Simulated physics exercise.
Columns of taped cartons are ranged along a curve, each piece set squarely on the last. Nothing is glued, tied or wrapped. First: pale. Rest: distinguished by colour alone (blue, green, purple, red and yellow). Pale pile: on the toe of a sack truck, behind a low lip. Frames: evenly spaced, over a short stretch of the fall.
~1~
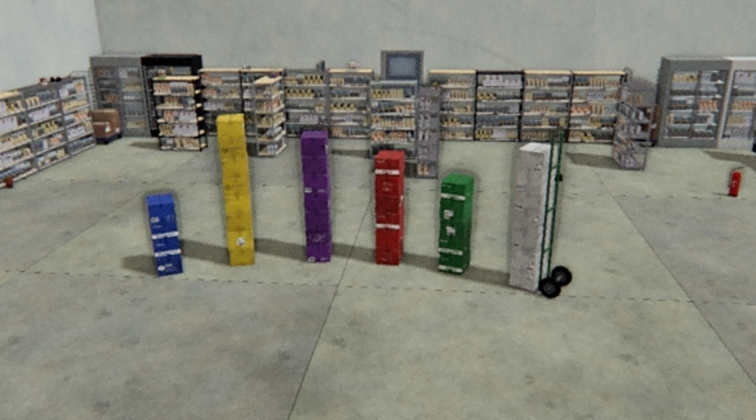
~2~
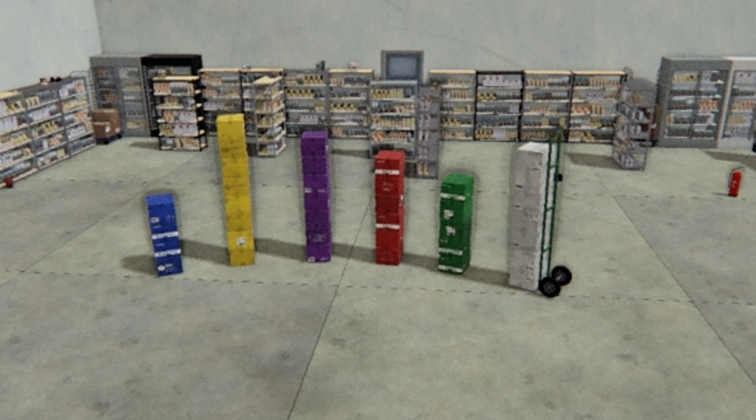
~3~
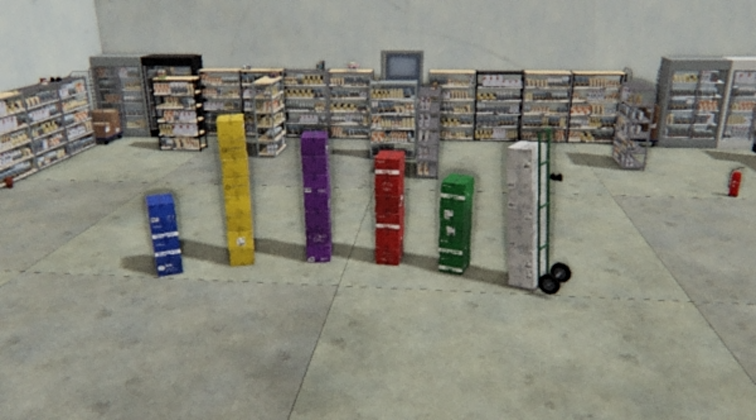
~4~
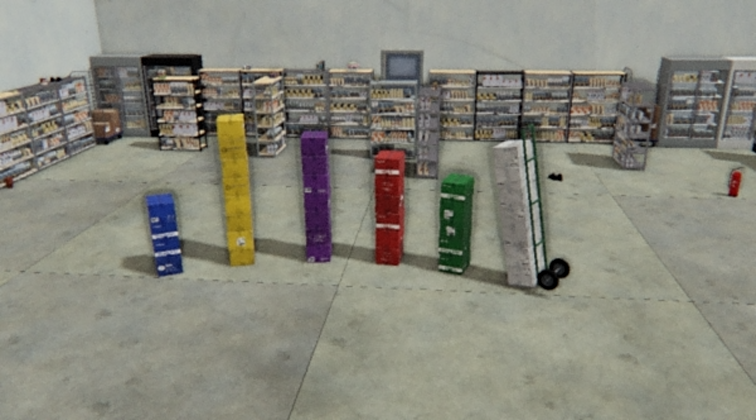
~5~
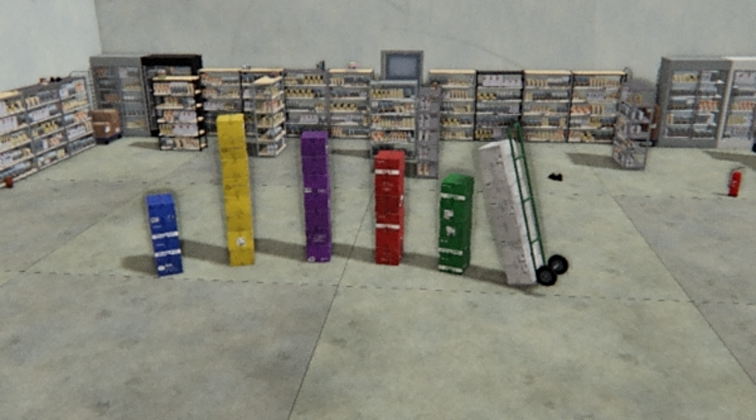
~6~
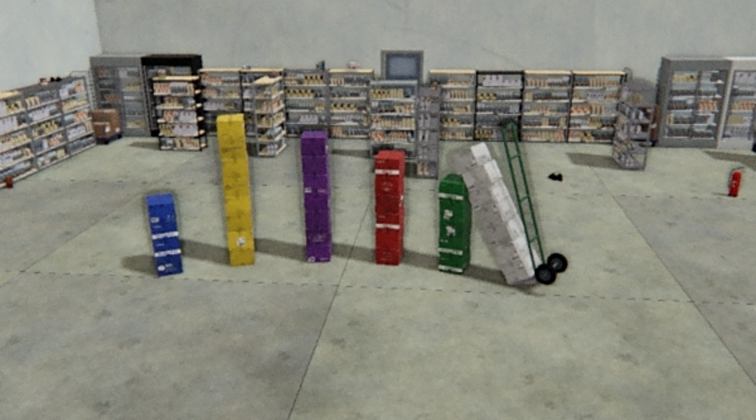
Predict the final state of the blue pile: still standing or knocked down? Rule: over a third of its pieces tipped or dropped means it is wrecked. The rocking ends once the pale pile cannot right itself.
Knocked down.
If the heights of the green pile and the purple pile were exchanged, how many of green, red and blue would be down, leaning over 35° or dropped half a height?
By colour, the number down is green 7, red 6 and blue 4.
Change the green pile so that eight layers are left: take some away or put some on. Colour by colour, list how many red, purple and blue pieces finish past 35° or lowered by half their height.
Final down tally: Red = 5; purple = 6; blue = 3.
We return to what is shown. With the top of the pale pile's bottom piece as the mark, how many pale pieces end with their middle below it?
The number works out at 6.
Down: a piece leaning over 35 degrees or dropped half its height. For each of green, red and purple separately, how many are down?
Counting by colour, you get green at 5, red at 6, and purple at 7 down by the end.
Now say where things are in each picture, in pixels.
In the first picture (places mark the middle of the side facing us), truck frame (550, 170) level; top blue carton (162, 213); top green carton (453, 193); the rest undisturbed.
Truck frame (549, 169) rocked barely; top blue carton (162, 213), in the second picture.
Truck frame (539, 166) rocked barely, top of the pale pile leaning barely; top blue carton (162, 213); the rest undisturbed, in the third picture.
Truck frame (526, 162) rocked a little, top of the pale pile leaning a little; top blue carton (162, 213); the rest undisturbed, in the fourth picture.
Truck frame (514, 160) rocked clearly, top of the pale pile leaning clearly; top blue carton (162, 213); the rest undisturbed, in the fifth picture.
Truck frame (509, 160) rocked clearly, top of the pale pile leaning well over; top blue carton (162, 213); top green carton (450, 192) shifted a little; one has shifted, in the sixth picture.
Soon after the last picture, 7 of the pale pile down; none of the 4 blue cartons down (3 of 30 in all colours); top blue carton unmoved; top green carton leaning clearly, half its height lower.
A little later, 7 of the pale pile down; none of the 4 blue cartons down (11 of 30 in all colours); top blue carton unmoved; top green carton on its side.
Later still, 7 of the pale pile down; 4 of the 4 blue cartons down (30 of 30 in all colours); top blue carton leaning well over, half its height lower; top purple carton upside down.
At rest, 7 of the pale pile down; 4 of the 4 blue cartons down (30 of 30 in all colours); top blue carton on its side; top purple carton upside down. As the last picture would show them, middles, top blue carton near (45, 283), top purple carton near (127, 243).
